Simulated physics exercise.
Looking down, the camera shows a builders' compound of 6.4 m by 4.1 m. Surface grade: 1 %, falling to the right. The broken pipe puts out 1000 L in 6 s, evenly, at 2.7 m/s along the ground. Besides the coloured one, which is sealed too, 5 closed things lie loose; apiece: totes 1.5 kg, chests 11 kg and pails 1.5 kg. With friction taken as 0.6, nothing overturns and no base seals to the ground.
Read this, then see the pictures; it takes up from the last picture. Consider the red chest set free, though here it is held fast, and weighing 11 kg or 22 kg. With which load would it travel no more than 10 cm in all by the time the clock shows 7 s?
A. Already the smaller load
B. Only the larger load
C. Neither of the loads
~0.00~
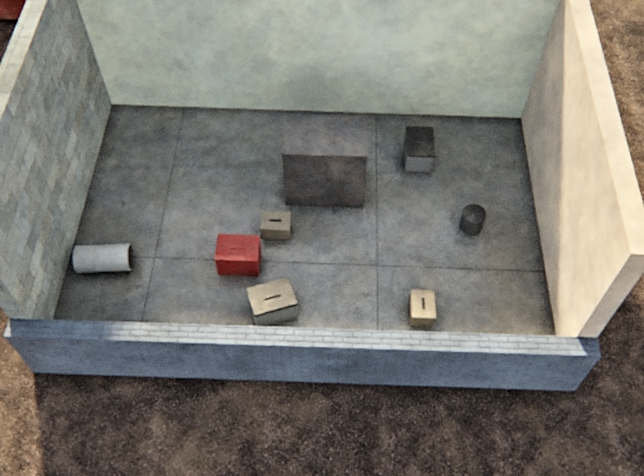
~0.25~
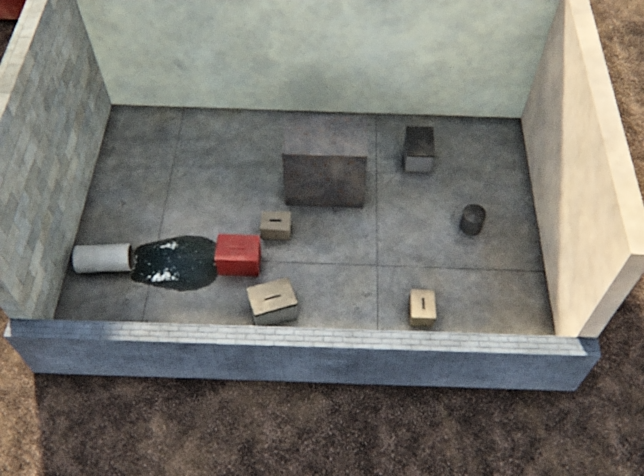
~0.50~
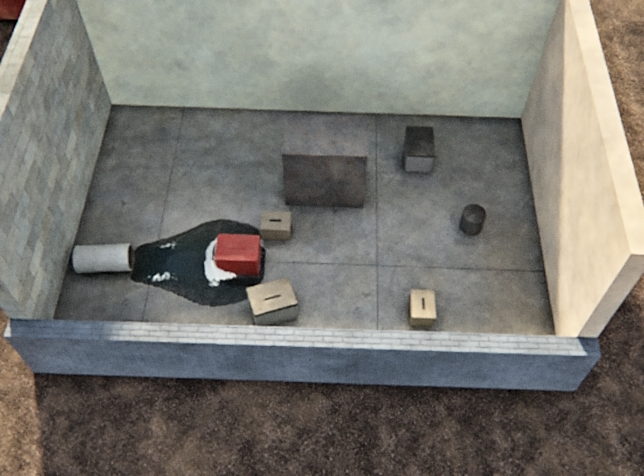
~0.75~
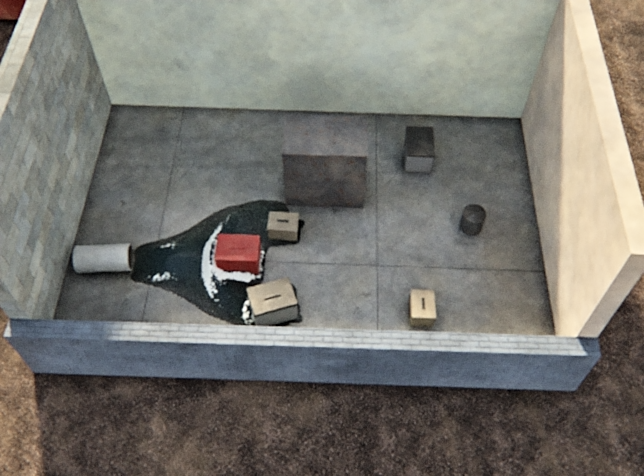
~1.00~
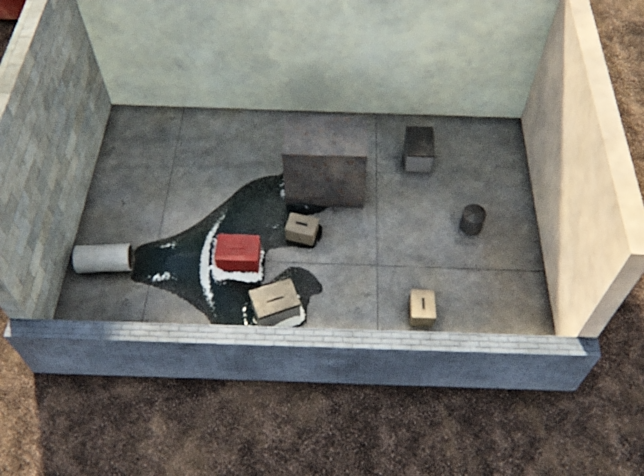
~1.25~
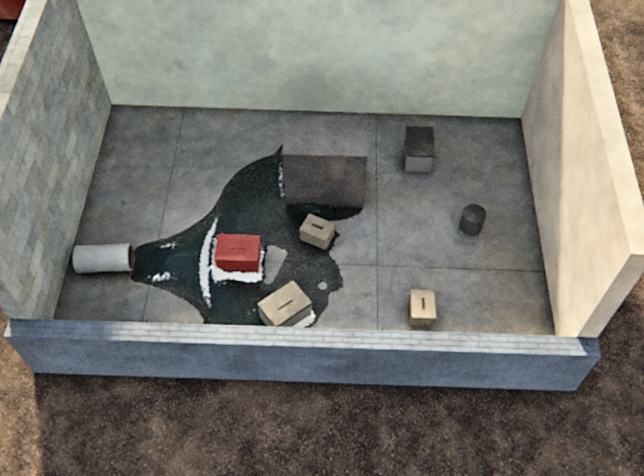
C, neither of the loads.
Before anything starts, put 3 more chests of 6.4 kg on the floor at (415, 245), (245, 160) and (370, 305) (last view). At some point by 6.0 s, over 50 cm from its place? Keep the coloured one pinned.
The three, in turn, come out beyond it, beyond it and beyond it.
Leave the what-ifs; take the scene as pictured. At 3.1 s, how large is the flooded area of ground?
About 15 m2 is covered.
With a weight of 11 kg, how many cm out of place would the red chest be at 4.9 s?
Displacement near 400 cm.
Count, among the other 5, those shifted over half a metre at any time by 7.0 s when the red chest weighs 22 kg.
4.
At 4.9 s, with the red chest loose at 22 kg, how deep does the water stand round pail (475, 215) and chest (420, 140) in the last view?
Depth approx. 9 cm / 1 cm.
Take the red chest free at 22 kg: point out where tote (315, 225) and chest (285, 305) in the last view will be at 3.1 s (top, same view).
First one near (532, 245), second near (458, 305).
After 1.8 s the red chest would be 156 cm from its start with 11 kg and 82 cm from its start with 22 kg; 5 cm of water round it then.
After 3.1 s the red chest would be 287 cm from its start with 11 kg and 133 cm from its start with 22 kg; 4 cm of water round it then.
After 4.9 s the red chest would be 375 cm from its start with 11 kg and 140 cm from its start with 22 kg; 5 cm of water round it then.
After 7.0 s the red chest would be 363 cm from its start with 11 kg and 141 cm from its start with 22 kg; 5 cm of water round it then.
